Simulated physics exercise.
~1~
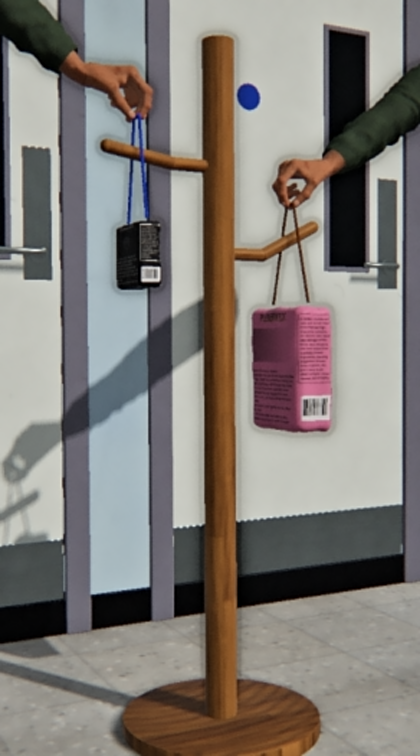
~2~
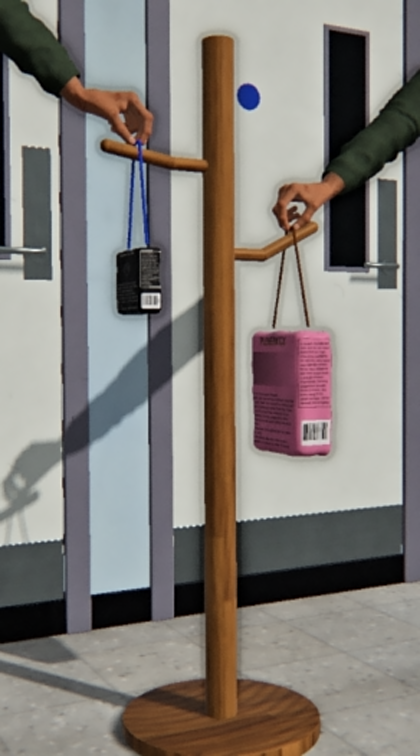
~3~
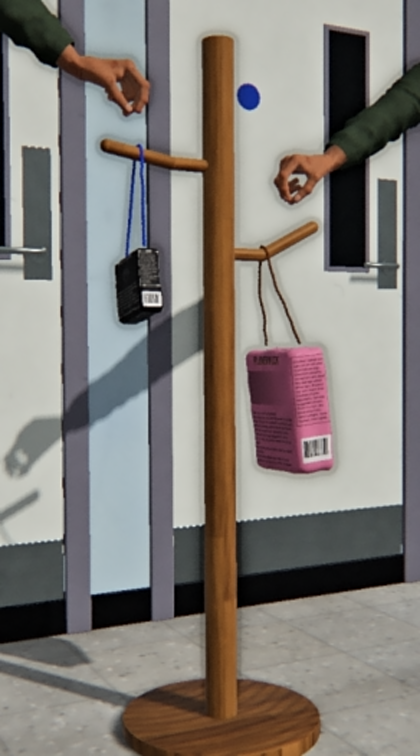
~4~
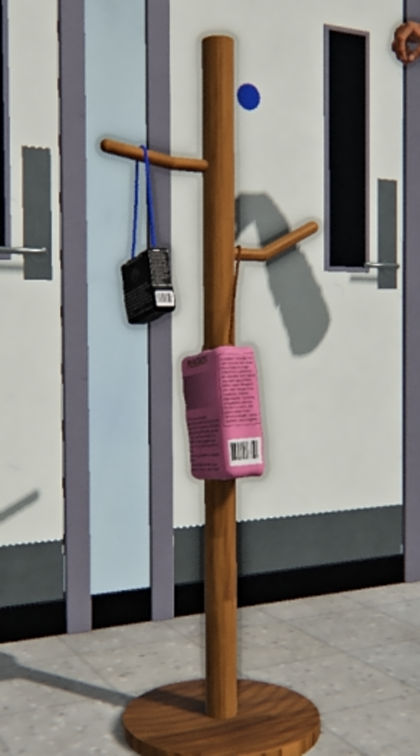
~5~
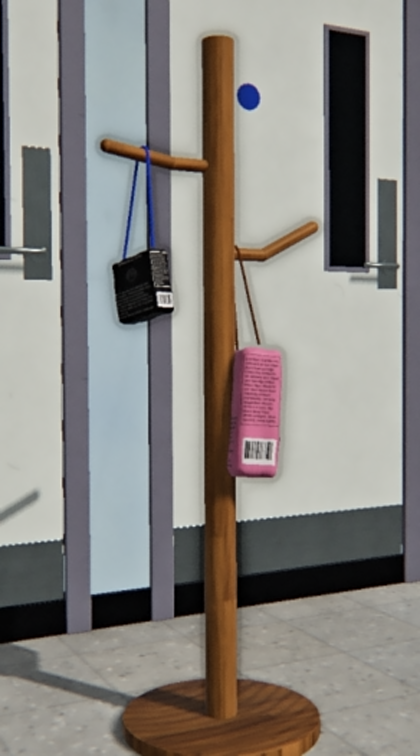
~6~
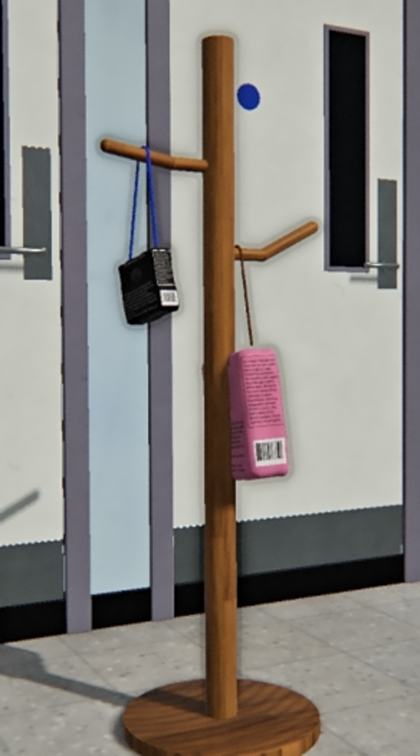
In the video, two hands lower a black pouch onto the left peg of a wooden stand and a pink sack onto the right, then let go. The pink sack slides left toward the post, turning and swaying, and both items remain hanging.
